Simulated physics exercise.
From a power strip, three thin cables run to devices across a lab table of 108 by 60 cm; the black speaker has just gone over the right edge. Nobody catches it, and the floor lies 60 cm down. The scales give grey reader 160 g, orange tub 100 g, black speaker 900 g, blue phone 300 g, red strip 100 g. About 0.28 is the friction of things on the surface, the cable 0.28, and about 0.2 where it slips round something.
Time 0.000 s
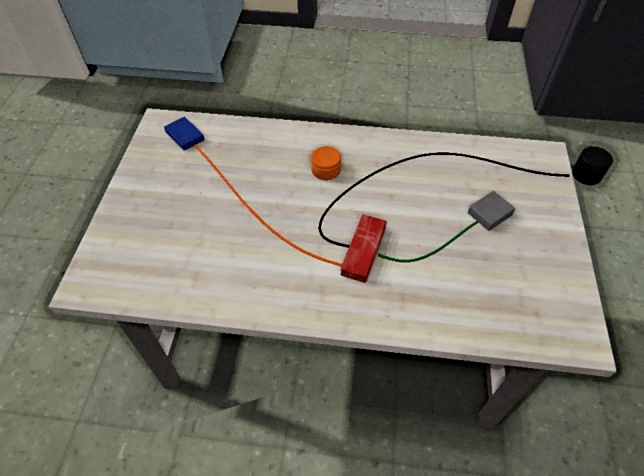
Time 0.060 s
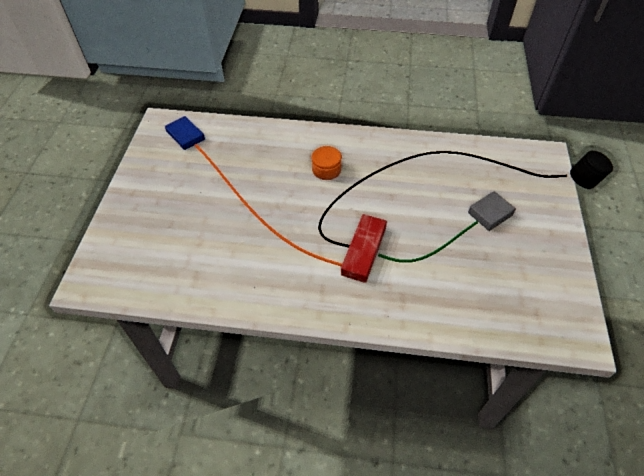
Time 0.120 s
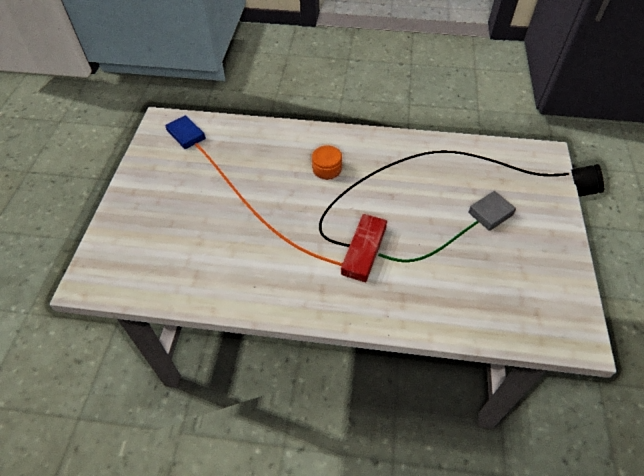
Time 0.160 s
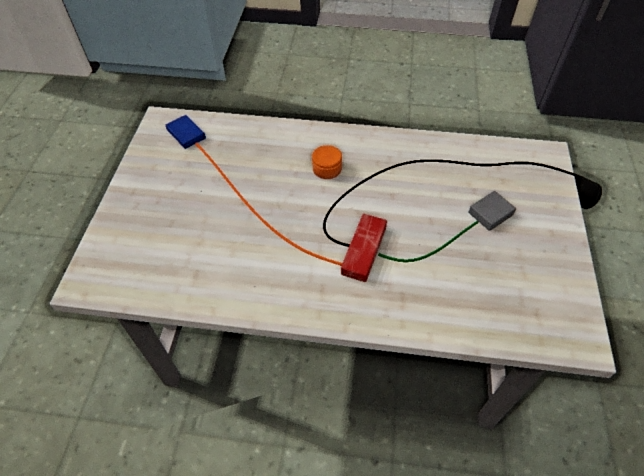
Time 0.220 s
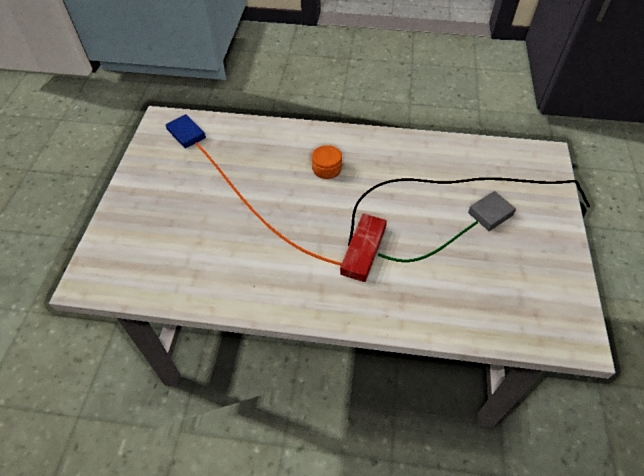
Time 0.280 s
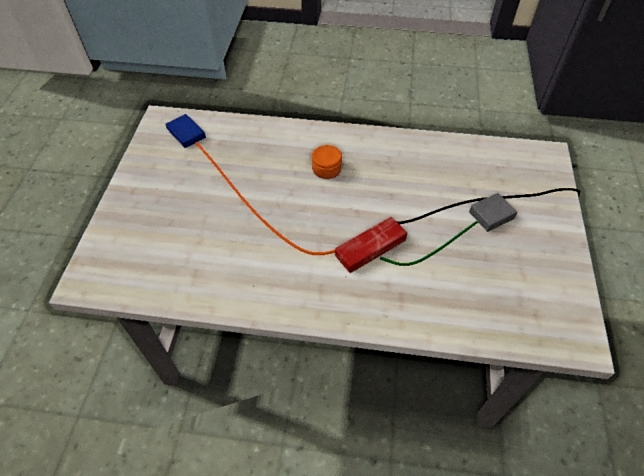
The clip shows three cables running from a red power strip on a table as a black speaker drops past the right edge, drawing its black cable straighter until the strip turns, while the orange tub stays still.
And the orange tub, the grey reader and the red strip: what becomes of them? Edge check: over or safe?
Edge check: Orange tub over, grey reader over, red strip over.
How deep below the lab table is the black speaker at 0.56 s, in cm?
Measured: Near 55 cm.
After 0.6 s, the strip's end of the black cable at (502, 138); red strip 48 cm off its start, orange tub 14 cm off its start, grey reader 4 cm off its start.
After 0.8 s, the strip has left the top; red strip over the edge, orange tub over the edge, grey reader 10 cm off its start.
After 1.1 s, the strip has left the top; red strip over the edge, orange tub over the edge, grey reader on its side, 31 cm off its start at (524, 137).
After 1.4 s, the strip has left the top; red strip over the edge, grey reader over the edge, orange tub over the edge.
After 2.6 s, the strip has left the top; red strip over the edge, grey reader over the edge, orange tub over the edge, blue phone 53 cm off its start at (391, 179).
